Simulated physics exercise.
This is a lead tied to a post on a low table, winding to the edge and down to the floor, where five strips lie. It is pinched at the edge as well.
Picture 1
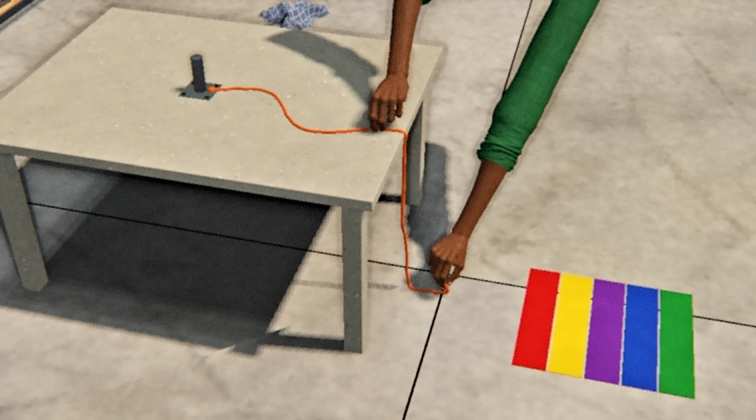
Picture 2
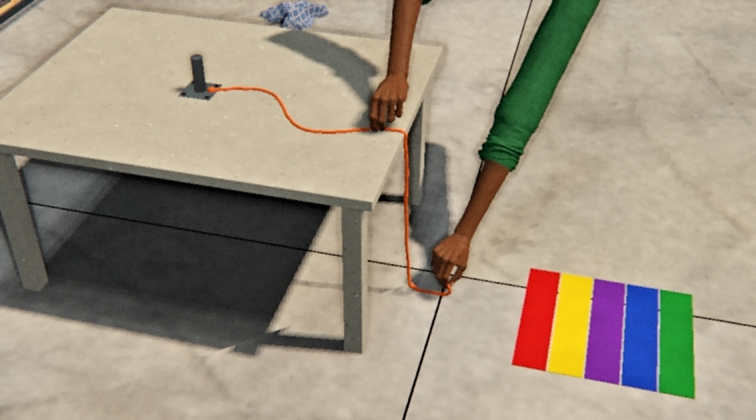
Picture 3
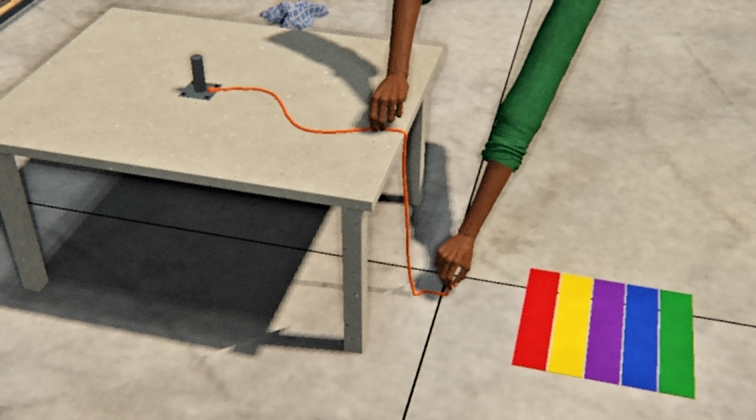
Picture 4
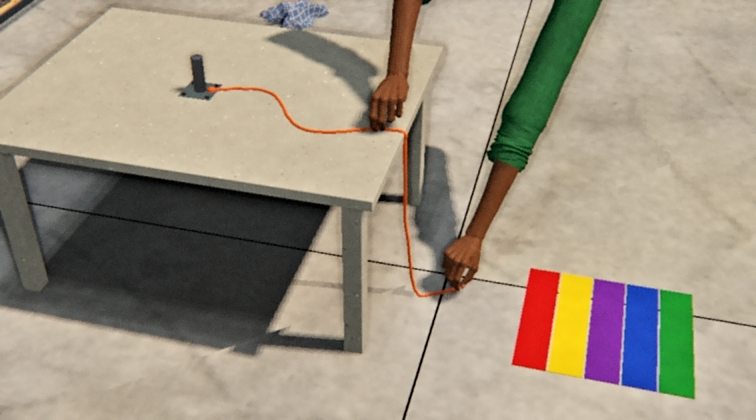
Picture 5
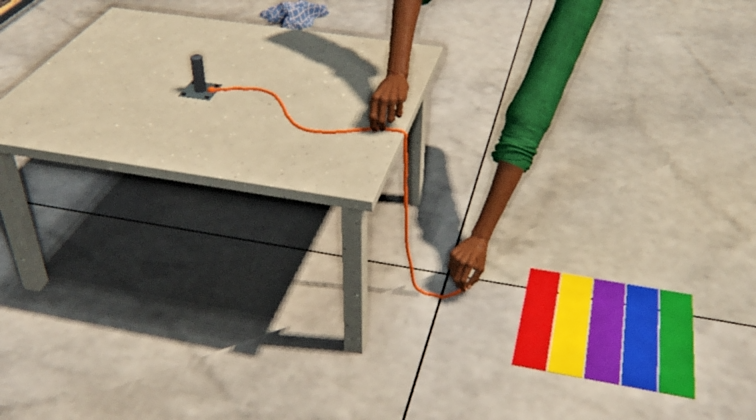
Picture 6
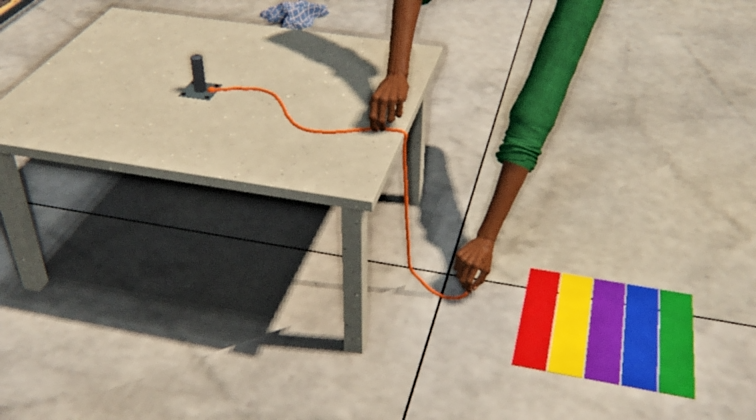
Hand in a green sleeve drawing an orange cord's end slightly right across the floor, another hand pinching it at the table edge.
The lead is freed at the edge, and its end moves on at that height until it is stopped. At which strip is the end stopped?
The purple one.
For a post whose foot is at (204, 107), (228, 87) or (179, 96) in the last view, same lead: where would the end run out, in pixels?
Try by try, around (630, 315), (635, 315) and (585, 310).
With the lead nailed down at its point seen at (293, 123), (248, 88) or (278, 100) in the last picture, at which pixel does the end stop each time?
Try by try, around (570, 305), (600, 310) and (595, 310).
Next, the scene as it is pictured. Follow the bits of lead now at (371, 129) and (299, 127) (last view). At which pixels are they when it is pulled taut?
About (406, 135), and the other about (337, 117).
Soon after, end near (549, 302); over red.
Then, end near (586, 309); over yellow.
At full stretch, end near (608, 313); over purple. It halts on the purple strip.
